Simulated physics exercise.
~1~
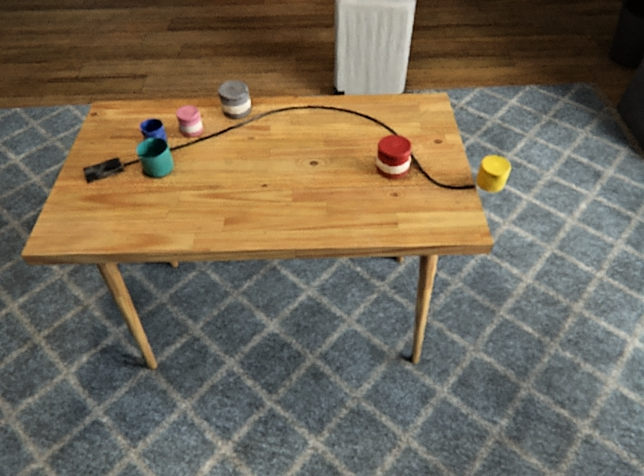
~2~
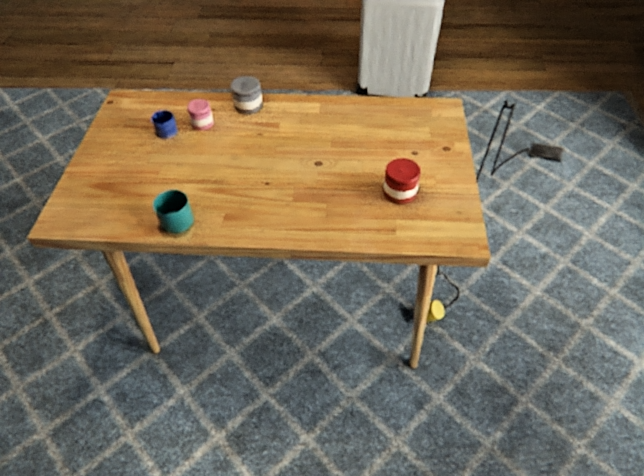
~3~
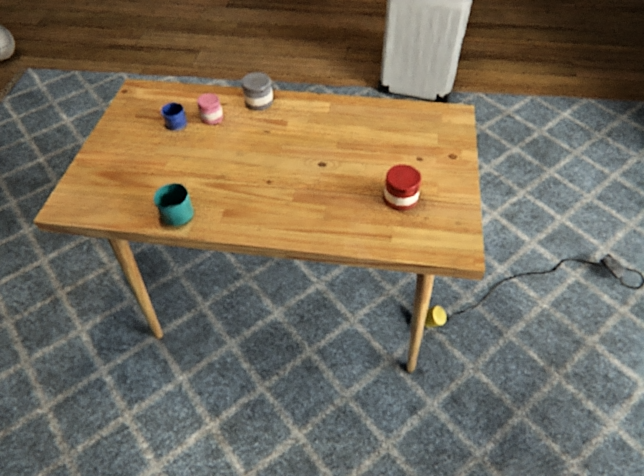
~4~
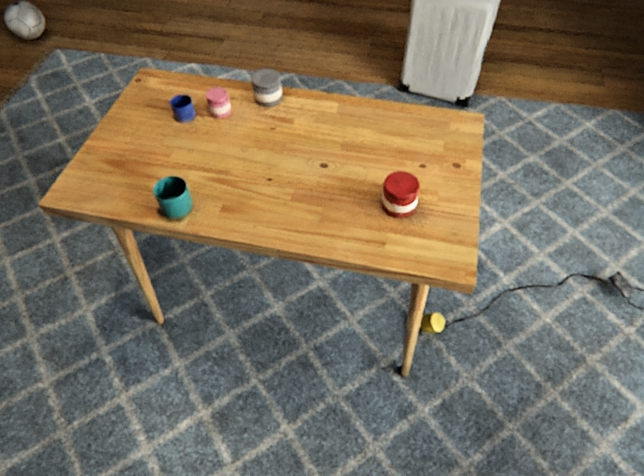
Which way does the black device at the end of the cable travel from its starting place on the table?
It moves to the right, going across the table and off the right side to end up on the rug.
